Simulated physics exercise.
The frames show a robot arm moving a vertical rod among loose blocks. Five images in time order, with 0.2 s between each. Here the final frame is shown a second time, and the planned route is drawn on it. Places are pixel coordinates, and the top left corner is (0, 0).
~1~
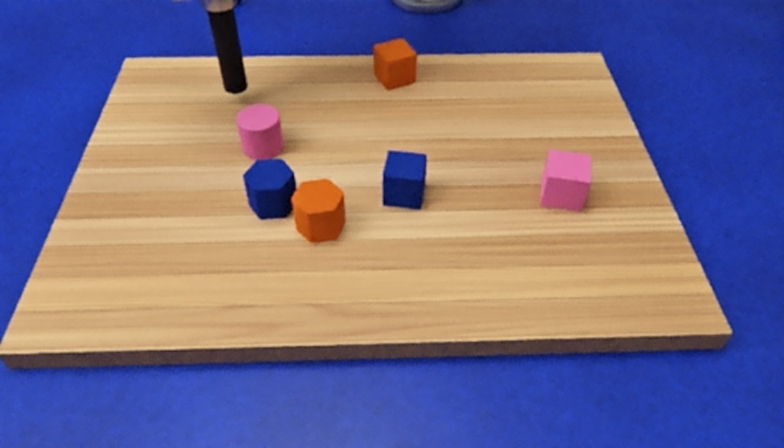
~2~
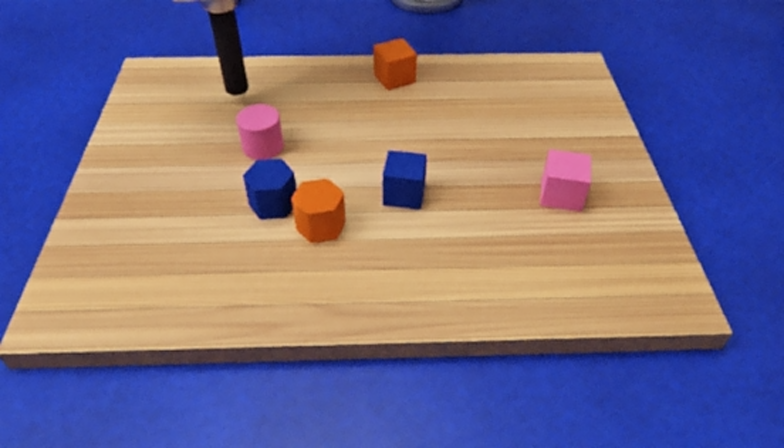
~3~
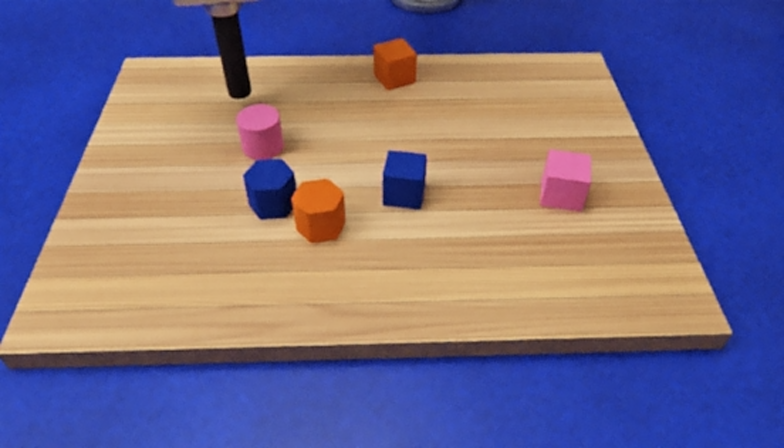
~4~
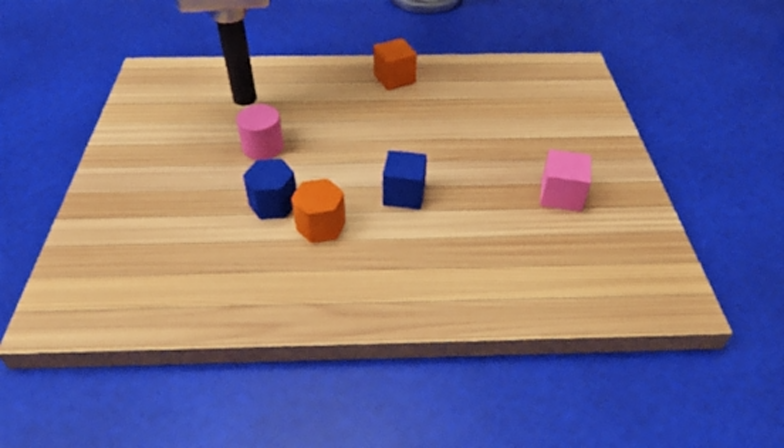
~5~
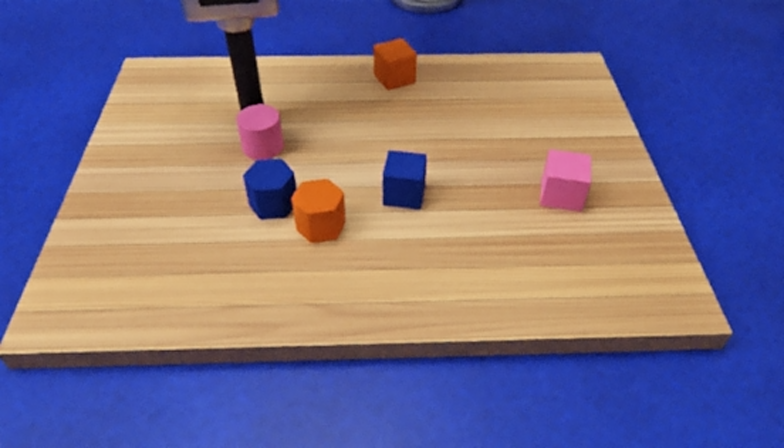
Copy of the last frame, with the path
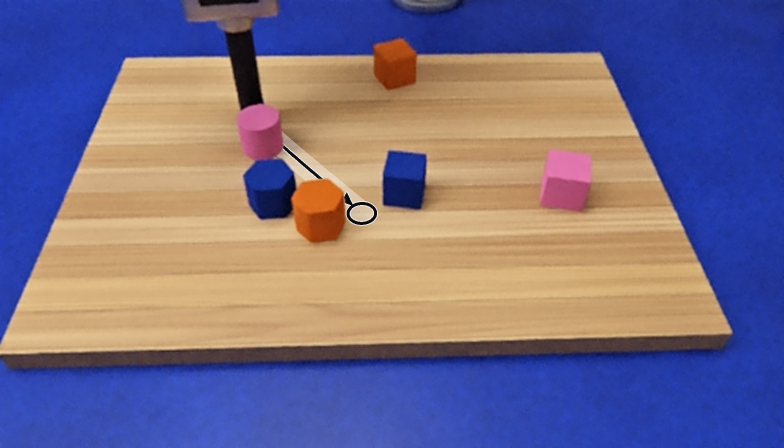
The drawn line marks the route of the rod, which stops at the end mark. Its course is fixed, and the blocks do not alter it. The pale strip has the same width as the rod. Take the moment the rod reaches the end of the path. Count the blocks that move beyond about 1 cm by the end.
Count: One.
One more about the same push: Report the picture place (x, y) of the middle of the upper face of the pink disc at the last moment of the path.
I think it will end close to (267, 147).
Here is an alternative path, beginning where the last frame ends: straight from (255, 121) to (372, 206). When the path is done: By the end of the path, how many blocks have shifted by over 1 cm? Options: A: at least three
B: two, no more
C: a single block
(C)
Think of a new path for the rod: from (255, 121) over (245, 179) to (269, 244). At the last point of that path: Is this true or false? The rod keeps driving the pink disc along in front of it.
That is false.
The line goes in a line from (255, 121) to (362, 213).
What follows on the original path. One third of the way, rod (285, 137); pink disc (265, 141).
Two thirds of the way, rod (321, 167); pink disc (267, 147); blue hexagonal block (267, 177).
At the end, rod (361, 200); pink disc (267, 147); blue hexagonal block (267, 177); orange hexagonal block unmoved.
